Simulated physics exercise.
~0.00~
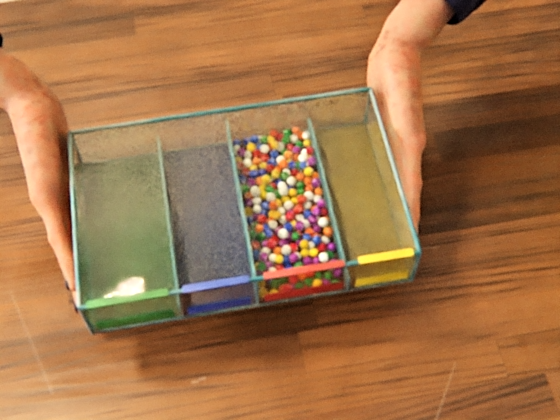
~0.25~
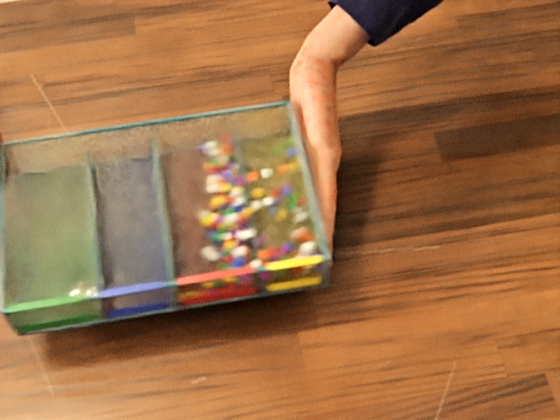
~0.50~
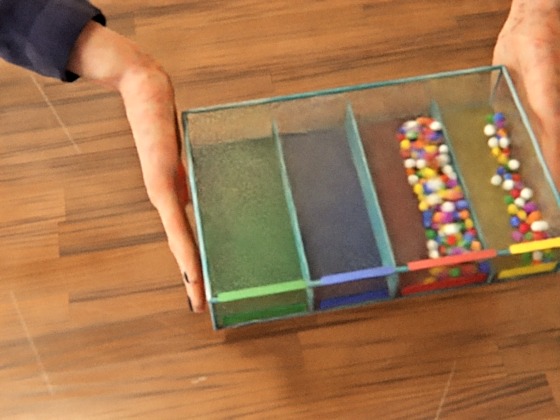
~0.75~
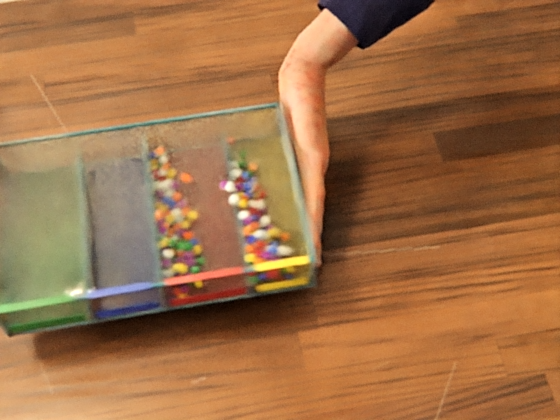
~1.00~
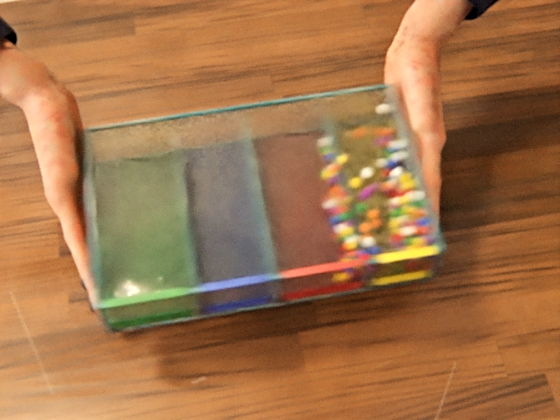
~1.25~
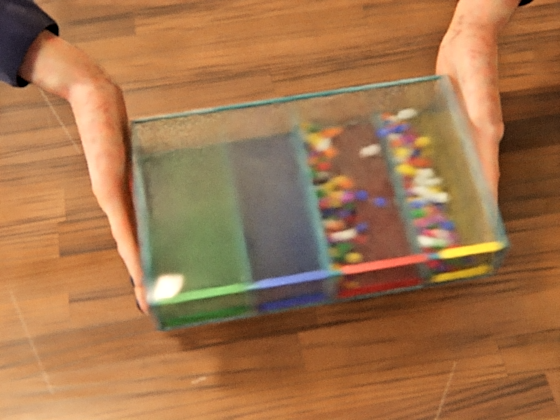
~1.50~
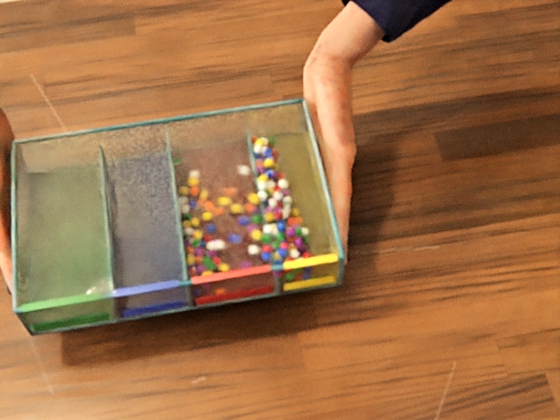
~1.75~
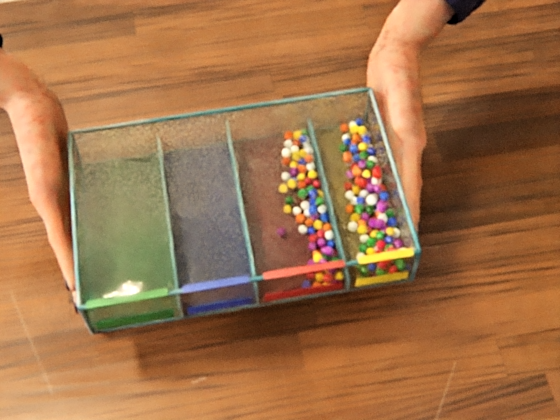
At the start, two hands hold a clear, lidded box on a wooden surface, its four compartments marked green, blue, red and yellow, with colourful beads filling the red one. The hands slide the box left, and beads scatter toward the yellow section on the right. They push it right, then left again, and the beads split into bands across the red and yellow sections. More swings right and left keep the beads shifting between those two. Finally the box returns to where it began, with beads in both red and yellow, slightly more in yellow, while green and blue stay empty.
